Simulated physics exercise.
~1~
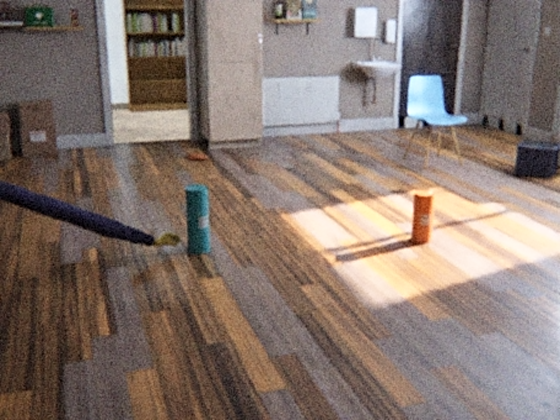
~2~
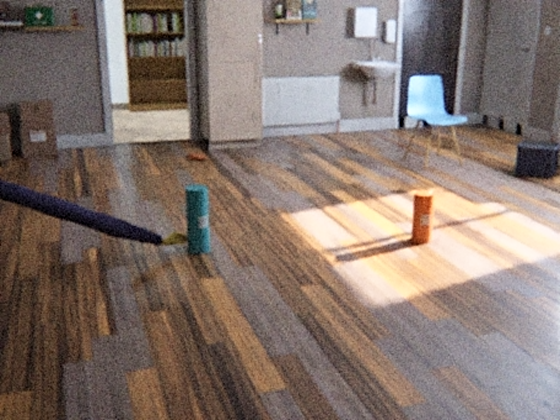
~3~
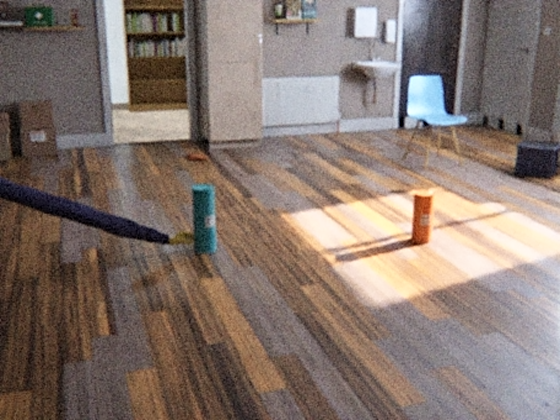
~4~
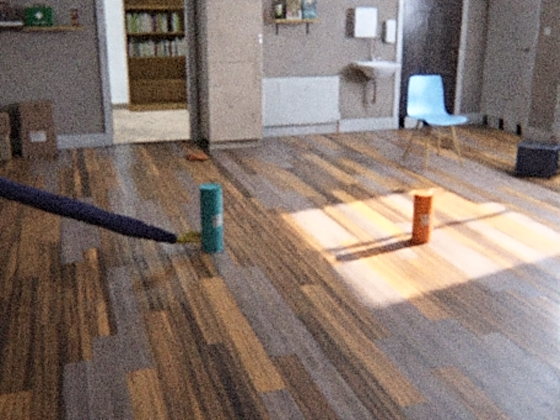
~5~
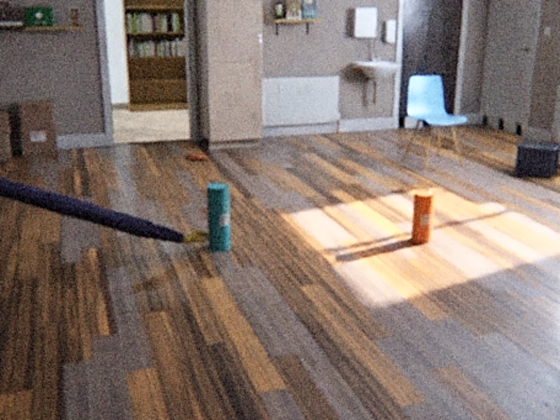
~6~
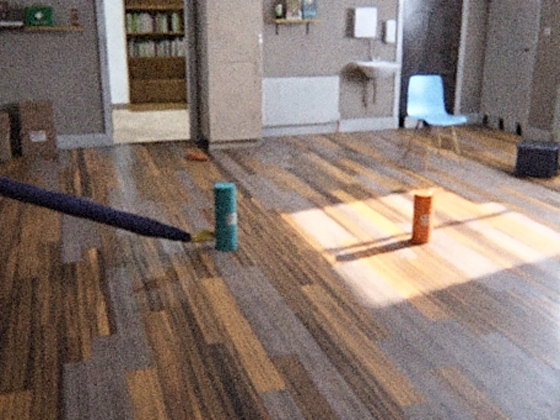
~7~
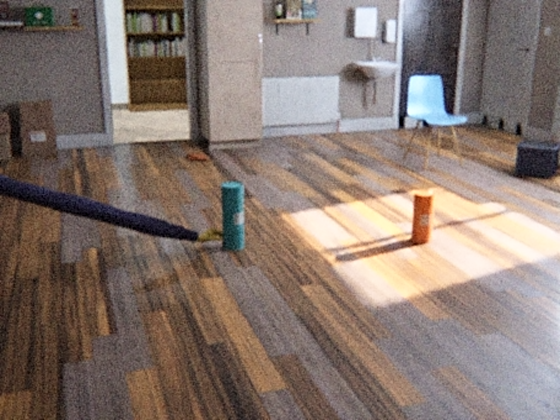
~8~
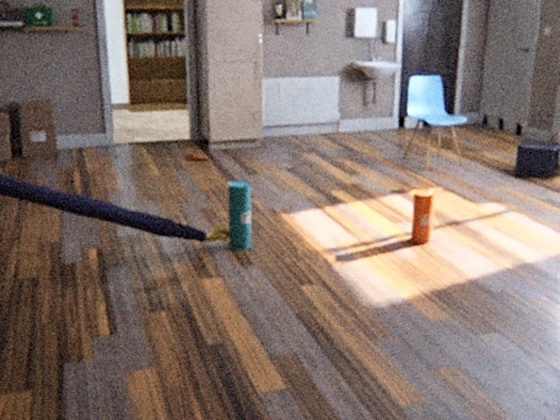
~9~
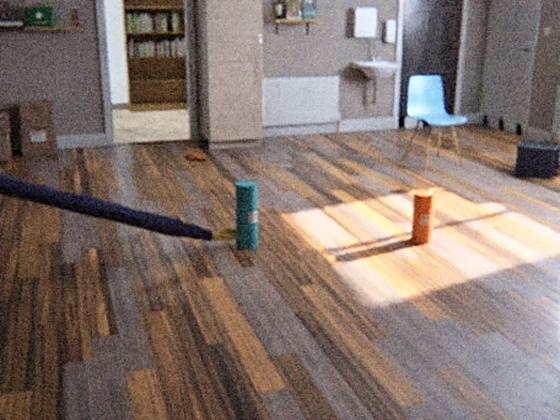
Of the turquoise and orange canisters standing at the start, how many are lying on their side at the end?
None of them are lying on their side. The turquoise canister has slid to the right but still stands, and the orange one stands where it was.
On a wooden floor, a dark arm pushes a turquoise canister right, and it stays upright.
